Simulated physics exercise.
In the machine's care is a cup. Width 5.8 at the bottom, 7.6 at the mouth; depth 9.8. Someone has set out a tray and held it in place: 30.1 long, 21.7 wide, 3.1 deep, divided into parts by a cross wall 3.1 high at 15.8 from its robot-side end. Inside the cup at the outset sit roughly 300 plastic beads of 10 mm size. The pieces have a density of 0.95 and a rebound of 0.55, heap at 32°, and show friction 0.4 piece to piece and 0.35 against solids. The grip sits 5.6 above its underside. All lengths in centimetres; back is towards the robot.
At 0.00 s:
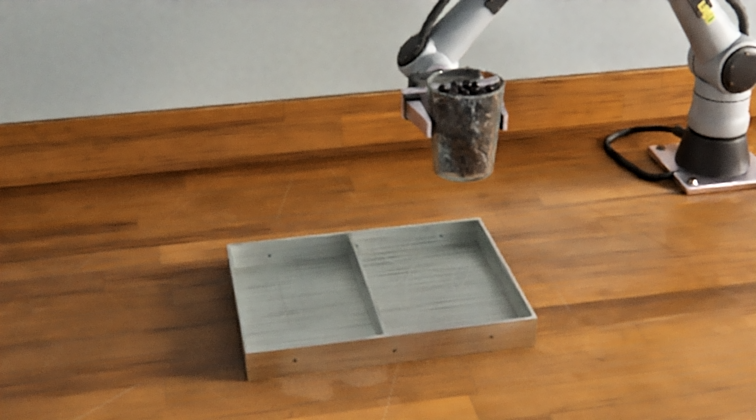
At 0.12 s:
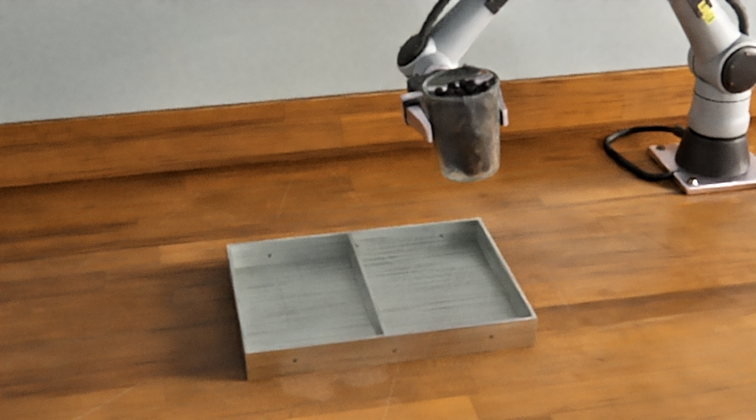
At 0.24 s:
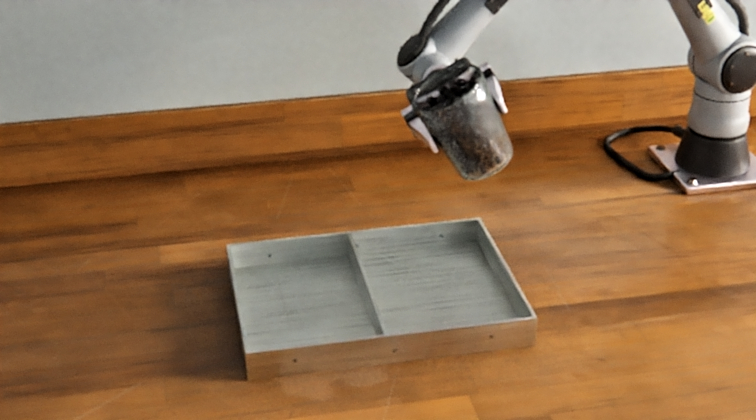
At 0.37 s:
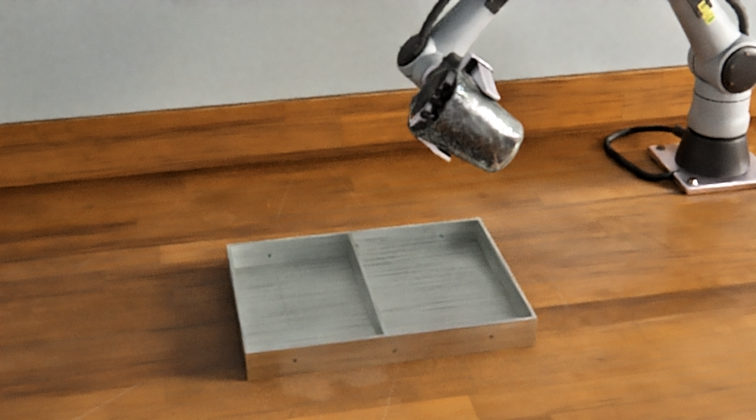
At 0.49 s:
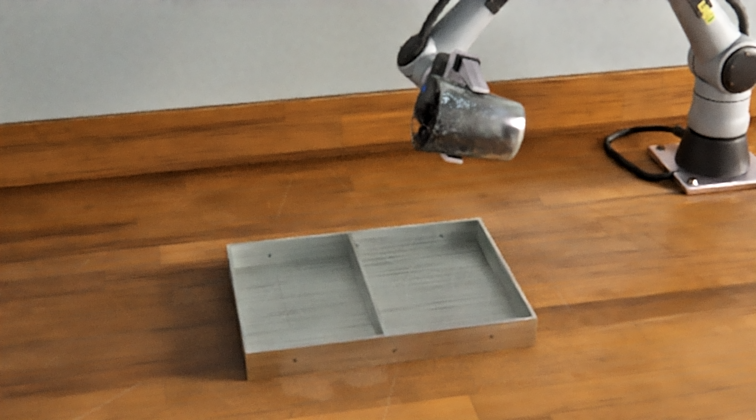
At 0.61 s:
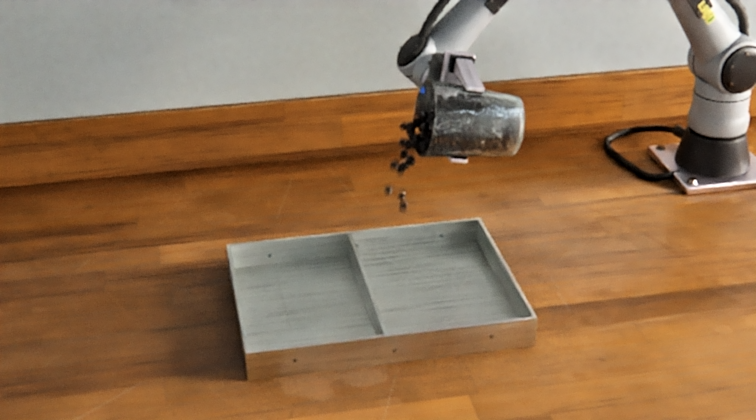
Robot arm tilting a clear cup of dark beads leftward above an empty divided tray, the first few beads spilling out.
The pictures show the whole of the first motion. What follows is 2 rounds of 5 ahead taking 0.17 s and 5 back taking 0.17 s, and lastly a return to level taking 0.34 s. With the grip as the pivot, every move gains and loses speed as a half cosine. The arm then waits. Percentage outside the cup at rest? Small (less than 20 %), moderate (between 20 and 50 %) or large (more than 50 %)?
Large.
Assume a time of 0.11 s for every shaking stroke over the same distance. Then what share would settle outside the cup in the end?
Estimate for that case: 85 %.
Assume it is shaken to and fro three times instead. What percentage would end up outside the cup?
Roughly 80 percent.
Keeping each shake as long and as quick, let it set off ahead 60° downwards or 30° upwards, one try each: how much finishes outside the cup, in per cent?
First try some 35 %, second try some 70 %.
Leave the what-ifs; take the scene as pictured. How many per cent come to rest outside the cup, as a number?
I'd say some 70 per cent of it.
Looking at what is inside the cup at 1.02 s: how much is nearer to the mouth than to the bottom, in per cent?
I'd say close to 40 per cent.
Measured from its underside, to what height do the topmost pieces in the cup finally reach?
Around 5.0 cm up.
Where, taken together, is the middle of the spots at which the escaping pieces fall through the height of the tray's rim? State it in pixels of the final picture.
Their middle sits near (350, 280).
By 1.02 s, tilted 79° forward, highest piece 22 above the table; 159 in the cup, 92 in the far-side part, 34 in the robot-side part, 19 in flight or on a rim.
By 1.43 s, tilted 52° forward, highest piece 22 above the table; 125 in the far-side part, 98 in the cup, 78 in the robot-side part, 2 on the table or floor, 1 in flight or on a rim.
By 1.83 s, level, highest piece 21 above the table; 124 in the far-side part, 98 in the cup, 79 in the robot-side part, 3 on the table or floor.
By 2.88 s, level, highest piece 21 above the table; 124 in the far-side part, 98 in the cup, 79 in the robot-side part, 3 on the table or floor.
Final count, 124 in the far-side part, 98 in the cup, 79 in the robot-side part, 3 on the table or floor. That is 68 % outside the cup.
